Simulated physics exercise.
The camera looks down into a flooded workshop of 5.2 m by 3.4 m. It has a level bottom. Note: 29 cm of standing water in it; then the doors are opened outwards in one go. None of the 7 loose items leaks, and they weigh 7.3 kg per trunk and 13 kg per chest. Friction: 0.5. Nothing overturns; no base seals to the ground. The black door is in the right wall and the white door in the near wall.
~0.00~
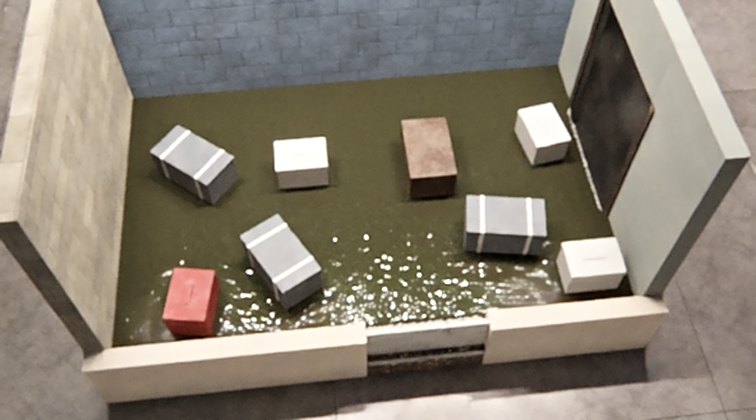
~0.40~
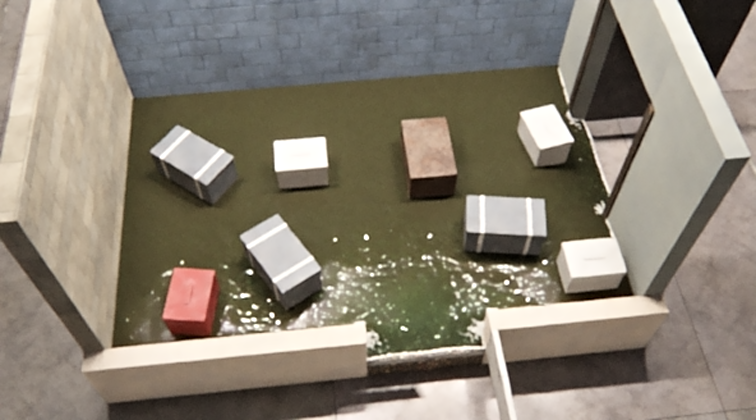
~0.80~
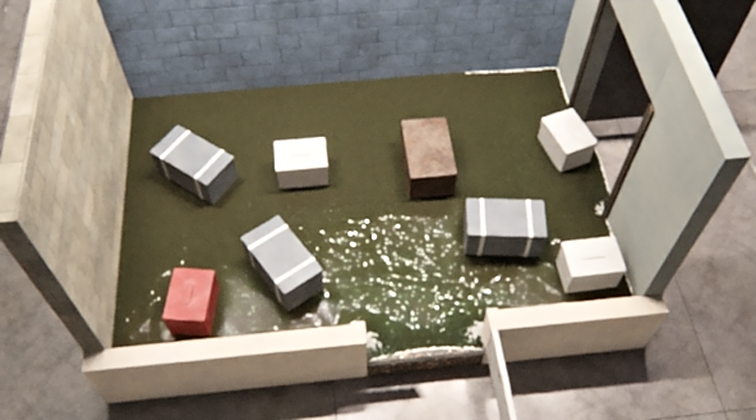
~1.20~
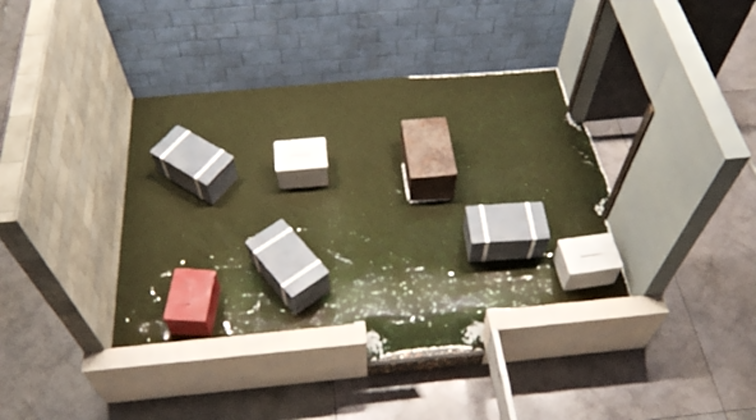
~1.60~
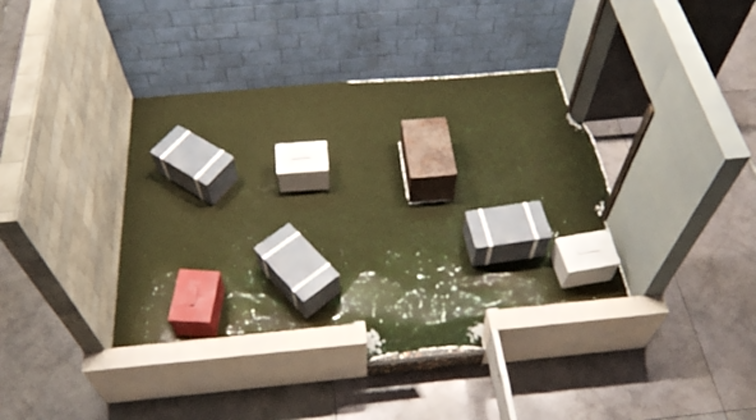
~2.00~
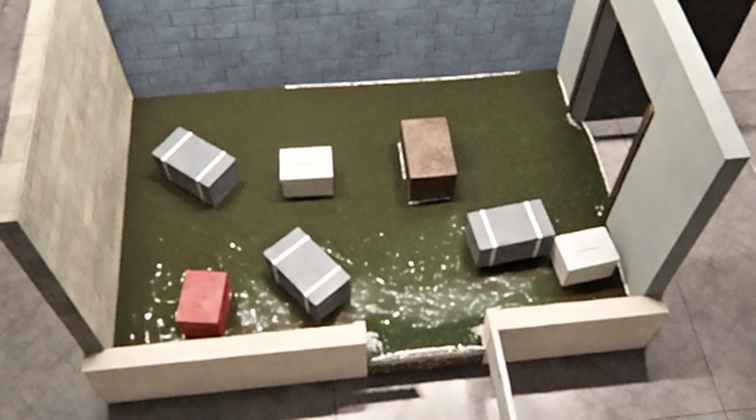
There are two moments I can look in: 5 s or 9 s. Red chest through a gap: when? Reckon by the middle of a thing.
Between the times.
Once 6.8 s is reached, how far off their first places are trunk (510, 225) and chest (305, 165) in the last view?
Going in order, that's 120 cm then 200 cm.
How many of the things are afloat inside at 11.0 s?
At that point I count 2.
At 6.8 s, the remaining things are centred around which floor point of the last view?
Averaged position, last view: Near pixel (403, 240).
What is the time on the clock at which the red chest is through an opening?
Somewhere near 7.5 s.
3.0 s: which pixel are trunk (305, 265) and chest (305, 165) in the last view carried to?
Estimated pixels: (352, 279) and (329, 175).
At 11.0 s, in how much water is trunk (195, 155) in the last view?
About 11 cm.
After 3.0 s the red chest is near (218, 299), 0.3 m from its start, afloat; 1 of 7 are out; 6 afloat.
After 6.8 s the red chest is near (382, 300), 1.9 m from its start, afloat; 3 of 7 are out; 4 afloat.
After 11.0 s the red chest has gone out (at 7.5 s); 5 of 7 are out; 2 afloat.
After 15.0 s the red chest has gone out (at 7.5 s); 6 of 7 are out; 1 afloat.
